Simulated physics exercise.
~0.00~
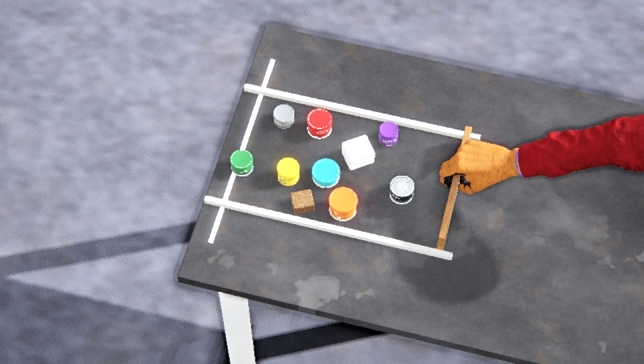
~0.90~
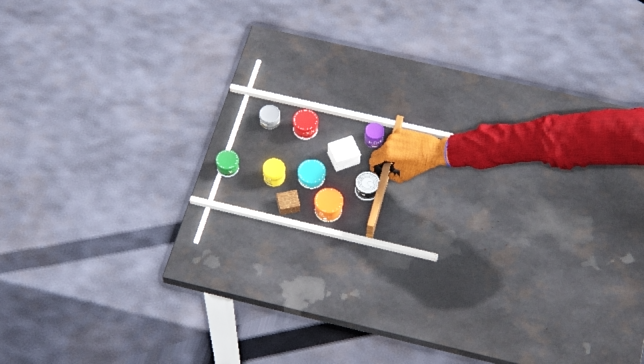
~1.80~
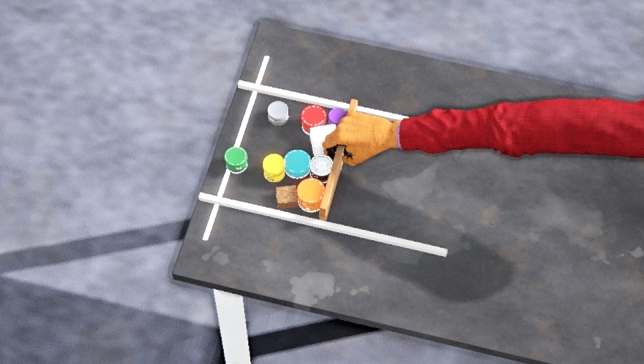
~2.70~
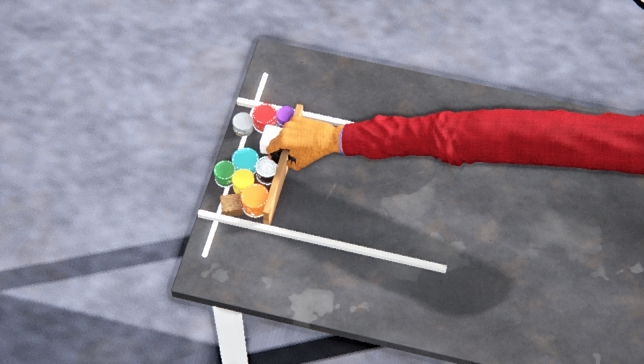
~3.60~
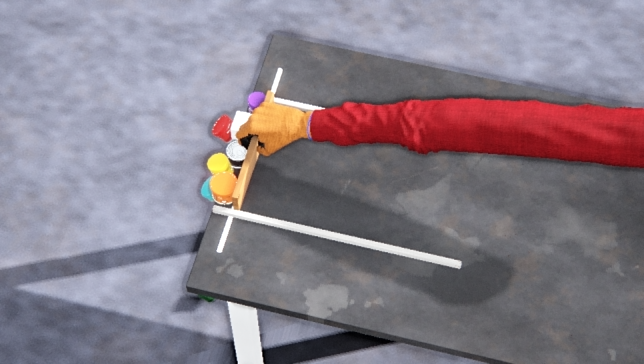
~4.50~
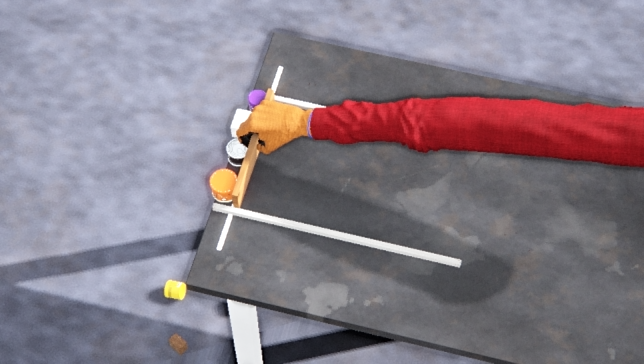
Wooden board held by a gloved hand sweeping small colourful tubs and blocks left between white rails, several tumbling off the table edge.
